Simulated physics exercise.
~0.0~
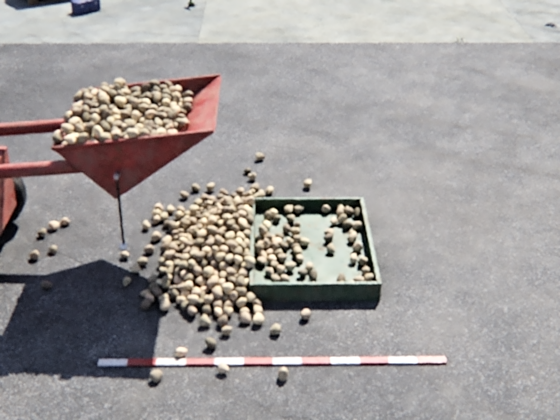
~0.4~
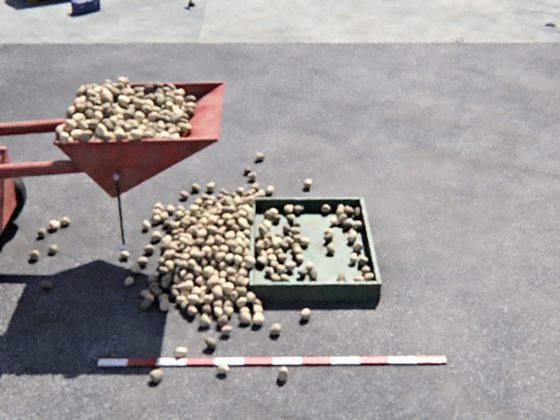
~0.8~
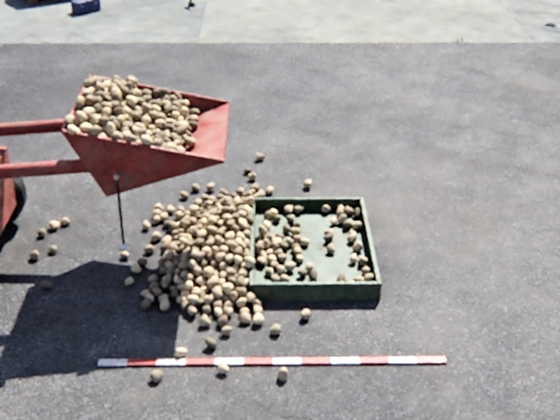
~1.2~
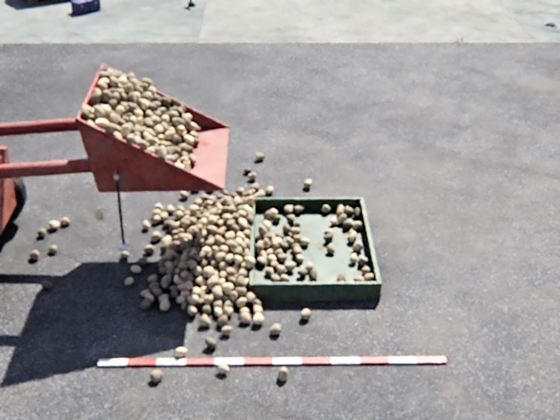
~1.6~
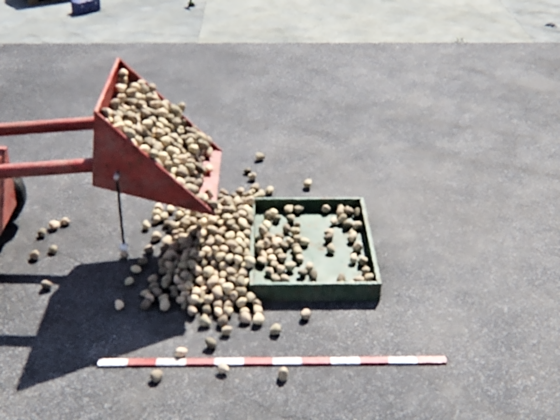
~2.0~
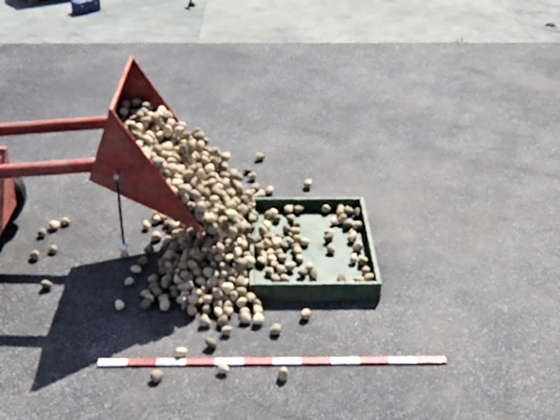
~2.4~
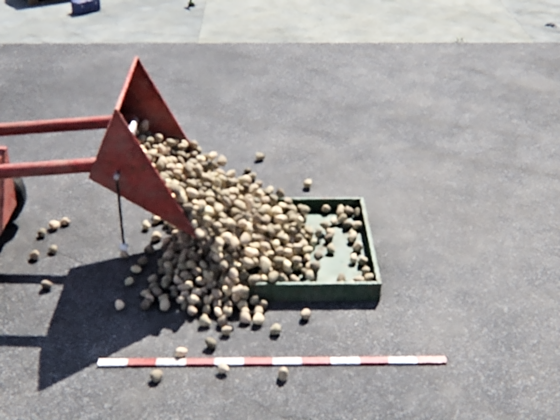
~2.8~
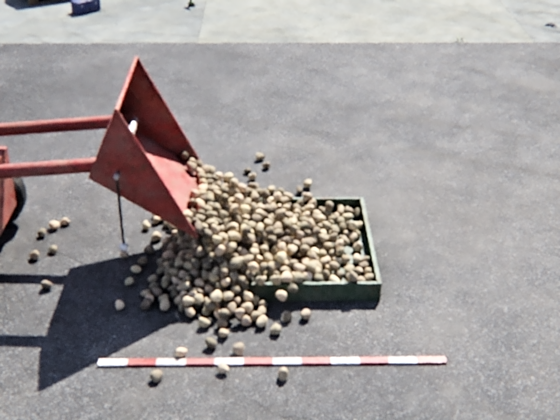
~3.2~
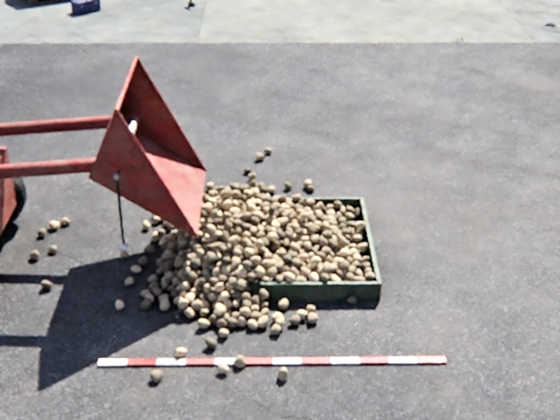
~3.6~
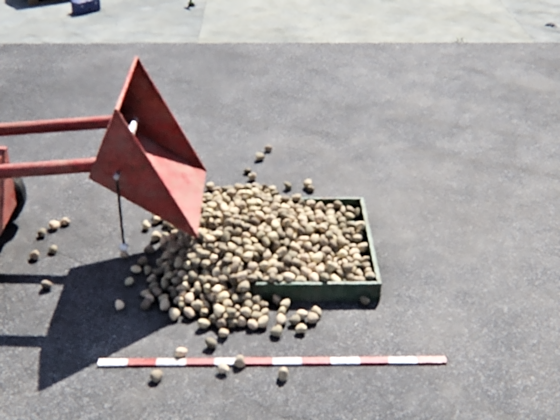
To begin with, a red skip full of tan stones is raised at the left, above a loose pile and a green bin holding a scattering of stones, with a red and white striped pole in front. The skip tips forward to the right, and its load slides toward the lip. Stones then pour out in a thick stream onto the pile and spread rightward into the bin. The skip stops at a steep tilt as the last stones leave it. Finally it hangs empty, the bin looks well filled, and a large heap still lies against its left side.
